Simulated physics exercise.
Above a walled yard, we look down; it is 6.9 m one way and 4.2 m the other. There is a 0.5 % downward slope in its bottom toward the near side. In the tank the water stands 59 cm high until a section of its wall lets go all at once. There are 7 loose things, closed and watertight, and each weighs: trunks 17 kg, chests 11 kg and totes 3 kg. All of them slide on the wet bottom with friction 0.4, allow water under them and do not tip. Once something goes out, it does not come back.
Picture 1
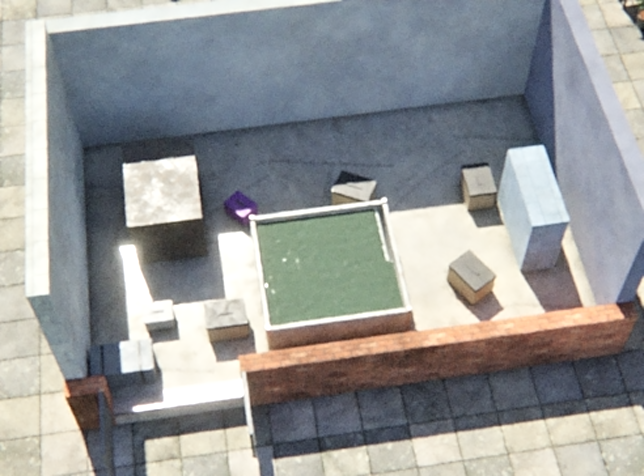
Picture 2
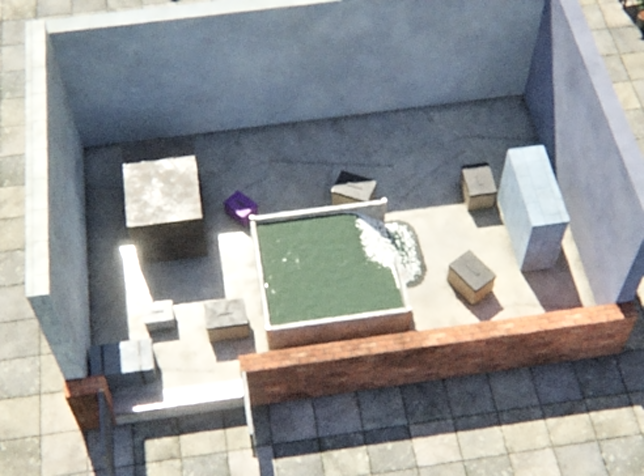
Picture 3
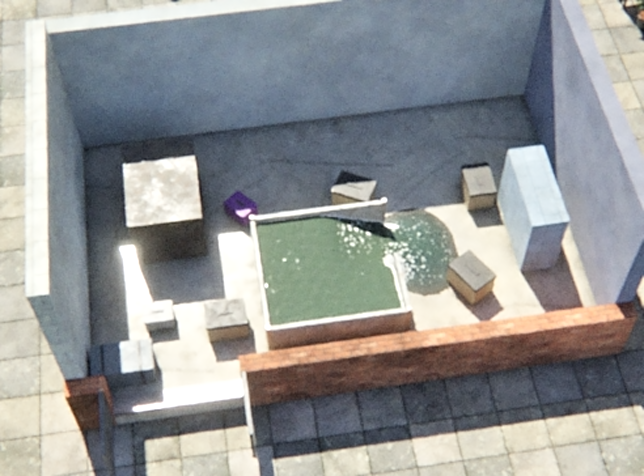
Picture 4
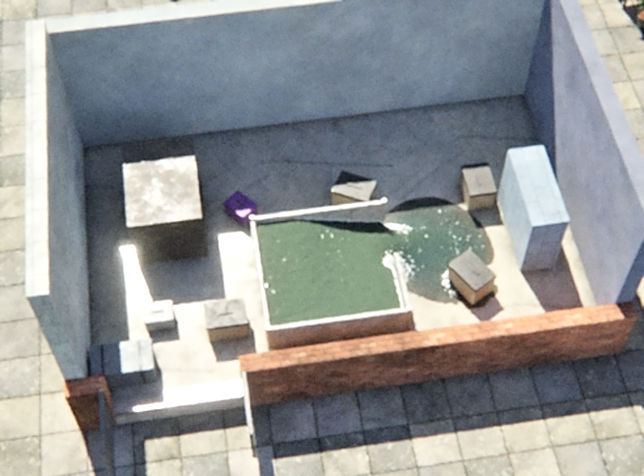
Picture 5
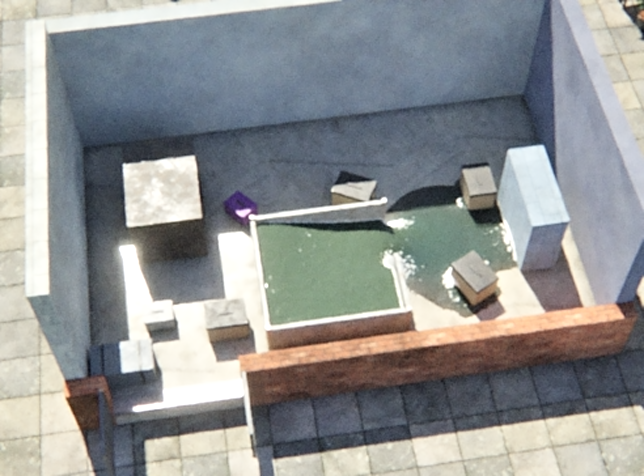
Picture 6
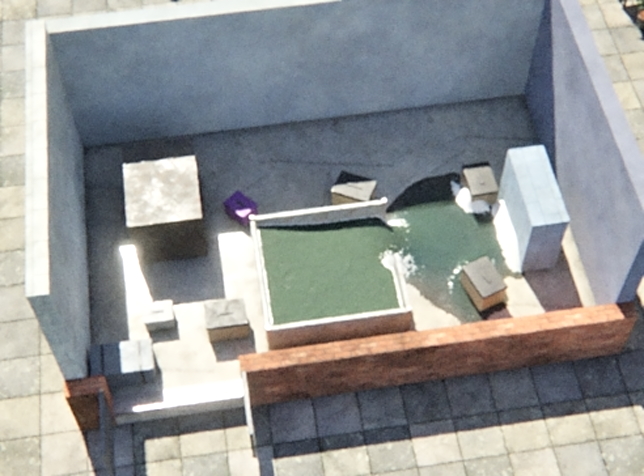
In a walled yard scattered with boxes, green water broke out of the right side of a square tank and spread across the floor, reaching the boxes on the right and nudging one slightly.
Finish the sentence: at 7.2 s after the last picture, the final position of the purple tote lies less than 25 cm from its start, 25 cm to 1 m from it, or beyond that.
The final position of the purple tote lies beyond 1 m from its start.
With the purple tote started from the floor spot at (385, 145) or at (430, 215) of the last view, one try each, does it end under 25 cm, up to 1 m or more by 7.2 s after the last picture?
First it drifts a modest way, then it is swept away.
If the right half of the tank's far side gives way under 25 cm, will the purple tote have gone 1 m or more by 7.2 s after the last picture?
The purple tote drifts a modest way.
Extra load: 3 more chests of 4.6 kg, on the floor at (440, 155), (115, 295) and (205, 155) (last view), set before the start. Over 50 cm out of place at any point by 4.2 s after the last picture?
In turn: Over, under, less.
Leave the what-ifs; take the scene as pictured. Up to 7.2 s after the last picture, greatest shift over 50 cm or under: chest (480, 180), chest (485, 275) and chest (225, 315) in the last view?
Beyond the limit, then beyond the limit, then within the limit.
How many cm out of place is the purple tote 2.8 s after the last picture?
It is about 0 cm out of place by then.
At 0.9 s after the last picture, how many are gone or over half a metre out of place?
That would be 2.
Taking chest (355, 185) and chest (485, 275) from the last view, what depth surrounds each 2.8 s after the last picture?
About 0 and 12 cm.
Then, 0.9 s after the last picture the purple tote is near (240, 204), 0.0 m from its start, aground; 0 of 7 are out; 0 afloat.
Then, 2.8 s after the last picture the purple tote is near (240, 204), 0.0 m from its start, aground; 0 of 7 are out; 2 afloat.
Then, 4.8 s after the last picture the purple tote is near (234, 210), 0.1 m from its start, aground; 0 of 7 are out; 2 afloat.
Then, 7.2 s after the last picture the purple tote is near (227, 291), 1.5 m from its start, afloat; 0 of 7 are out; 3 afloat.
